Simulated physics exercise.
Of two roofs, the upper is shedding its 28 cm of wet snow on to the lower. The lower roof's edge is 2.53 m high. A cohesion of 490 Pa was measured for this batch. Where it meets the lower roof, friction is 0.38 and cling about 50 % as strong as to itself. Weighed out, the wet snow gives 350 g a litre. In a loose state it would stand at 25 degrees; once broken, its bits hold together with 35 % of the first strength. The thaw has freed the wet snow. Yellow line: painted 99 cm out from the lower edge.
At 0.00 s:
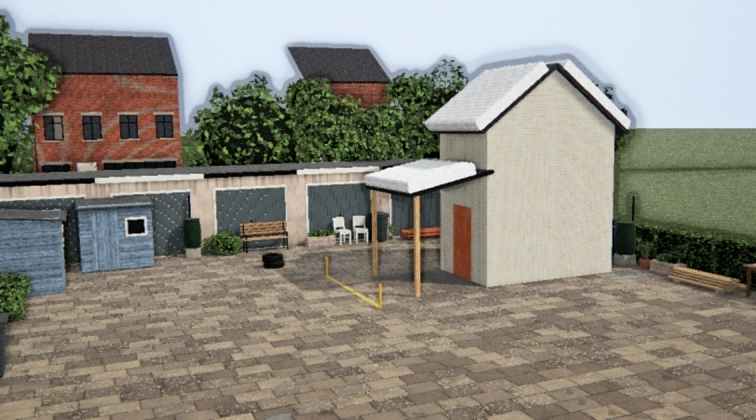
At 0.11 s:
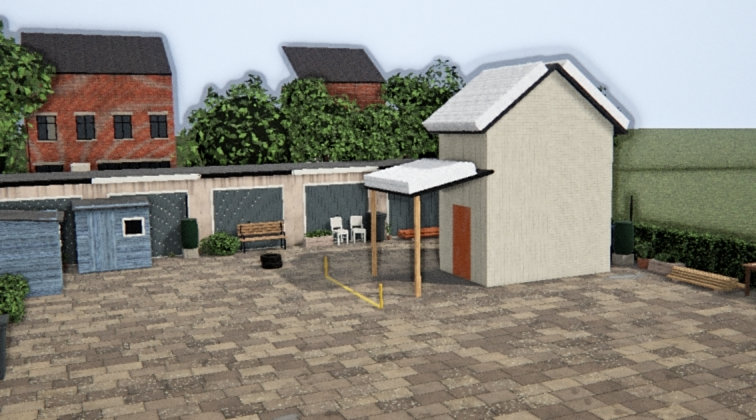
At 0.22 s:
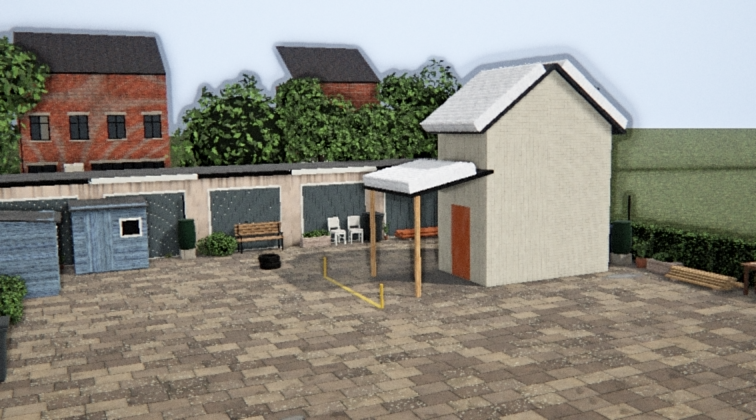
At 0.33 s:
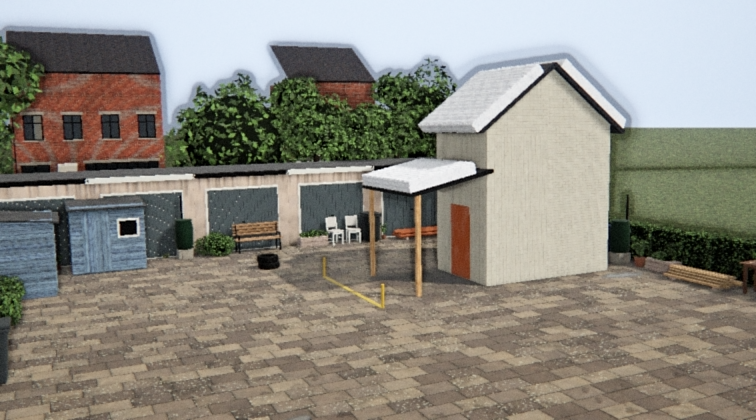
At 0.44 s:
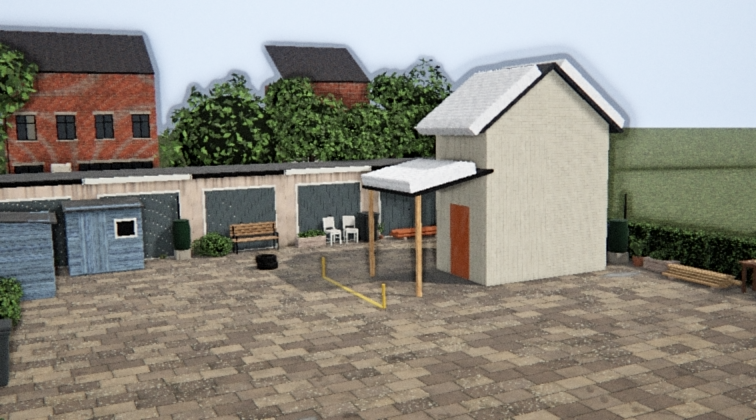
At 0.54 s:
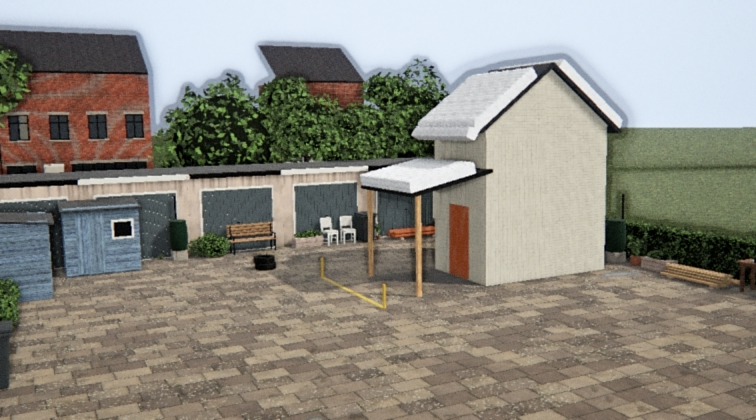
The clip opens on a paved yard with blue sheds, a bench, white chairs and a pale building with white snow on its upper and lower roofs. As the view shifts slightly, the upper snow slides slowly down the left slope, edging a little past the eave above the lower roof.
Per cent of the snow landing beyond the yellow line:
Roughly 17 %.
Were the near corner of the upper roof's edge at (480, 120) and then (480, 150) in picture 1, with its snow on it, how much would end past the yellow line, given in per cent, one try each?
In that order: 30 %, 0 %.
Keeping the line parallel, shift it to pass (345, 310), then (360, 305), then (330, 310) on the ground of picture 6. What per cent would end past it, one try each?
5 %, 10 %, 2 %.
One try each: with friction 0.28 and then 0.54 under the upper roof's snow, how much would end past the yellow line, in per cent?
Try 1: 35 %; try 2: 6 %.
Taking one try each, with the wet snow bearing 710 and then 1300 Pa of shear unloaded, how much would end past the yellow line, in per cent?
Going in order, it's 5 % and then 0 %.
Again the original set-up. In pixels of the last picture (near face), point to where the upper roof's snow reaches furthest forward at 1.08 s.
Position: Approx. (447, 167).
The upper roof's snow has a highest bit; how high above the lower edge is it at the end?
Looks like around 0.8 m above that edge.
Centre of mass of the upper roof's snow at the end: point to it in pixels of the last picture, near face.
Look around (414, 220) on the near face.
After 1.08 s, none is below the lower edge and 0 % is past the line.
After 1.72 s, none is below the lower edge and 0 % is past the line.
After 2.36 s, 20 % is below the lower edge and 0 % is past the line.
After 3.00 s, 37 % is below the lower edge and 16 % is past the line.
After 3.90 s, at the end, 39 % is below the lower edge and 17 % is past the line.
